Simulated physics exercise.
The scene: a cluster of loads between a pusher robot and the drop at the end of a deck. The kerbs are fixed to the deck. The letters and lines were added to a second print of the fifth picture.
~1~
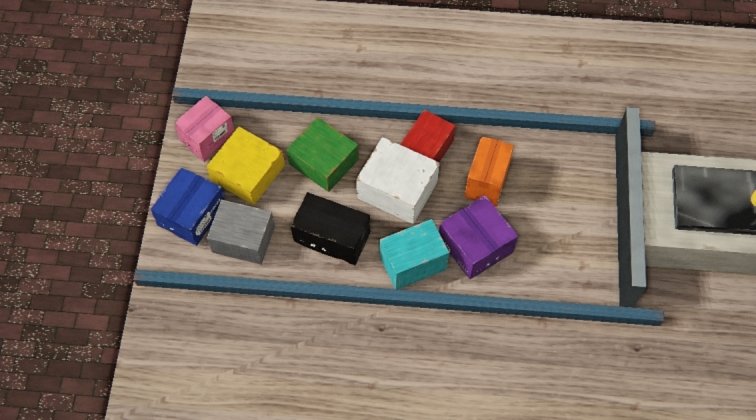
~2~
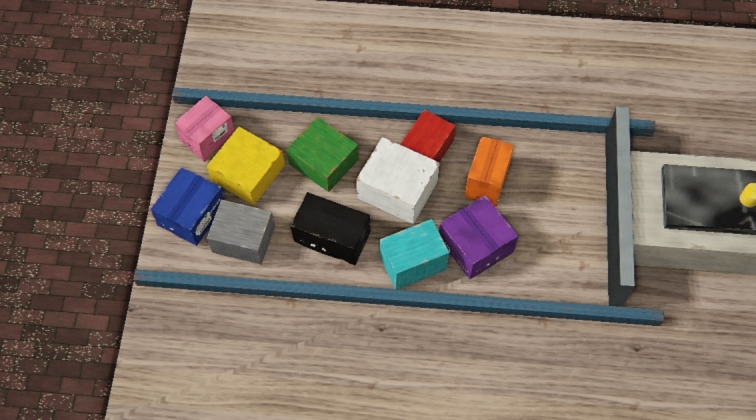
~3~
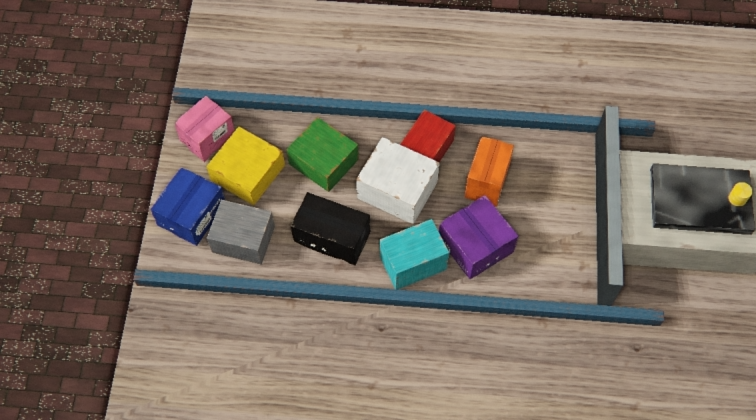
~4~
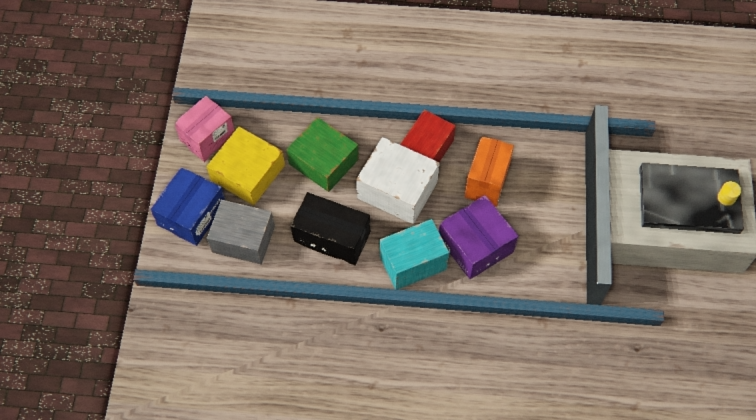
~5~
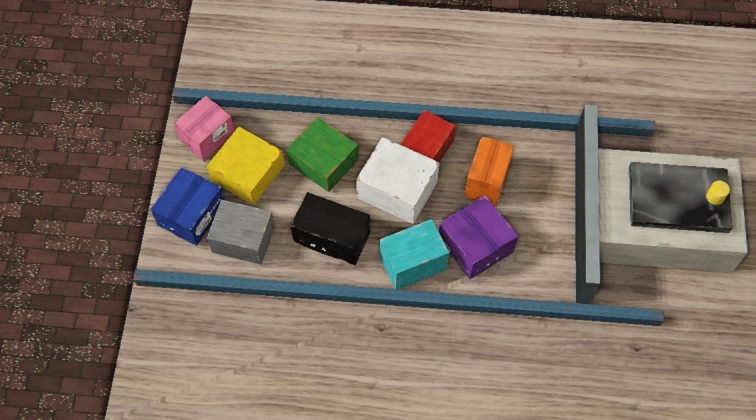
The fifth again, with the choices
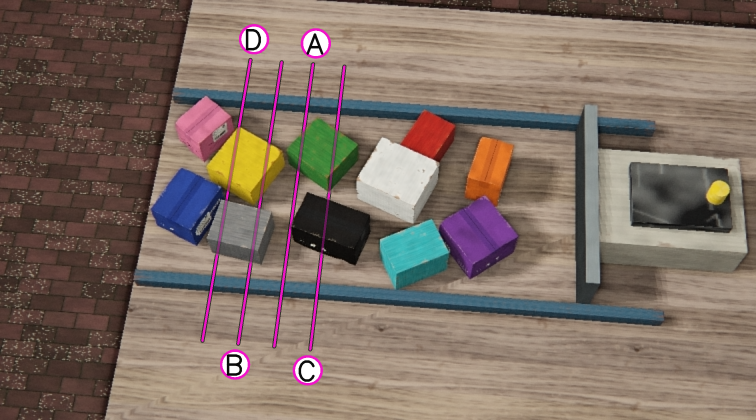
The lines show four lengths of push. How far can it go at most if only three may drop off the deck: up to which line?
As far as mark A.
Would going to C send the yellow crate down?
By then, no.
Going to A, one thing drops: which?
The blue parcel goes over.
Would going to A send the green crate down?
No.
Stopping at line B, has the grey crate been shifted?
Yes.
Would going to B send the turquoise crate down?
No.
On the marked copy, A at (295, 195); B at (262, 193); C at (329, 198); D at (228, 191).
With A. Early on, robot (564, 188); turquoise crate (390, 258); purple box (436, 228).
Further on, robot (457, 180); yellow crate (232, 161); grey crate (220, 246).
At the end, robot (376, 174); blue parcel over the edge; grey crate (142, 239); one fallen.
As for the rest, B drops four; C is within the limit but short; D drops six.
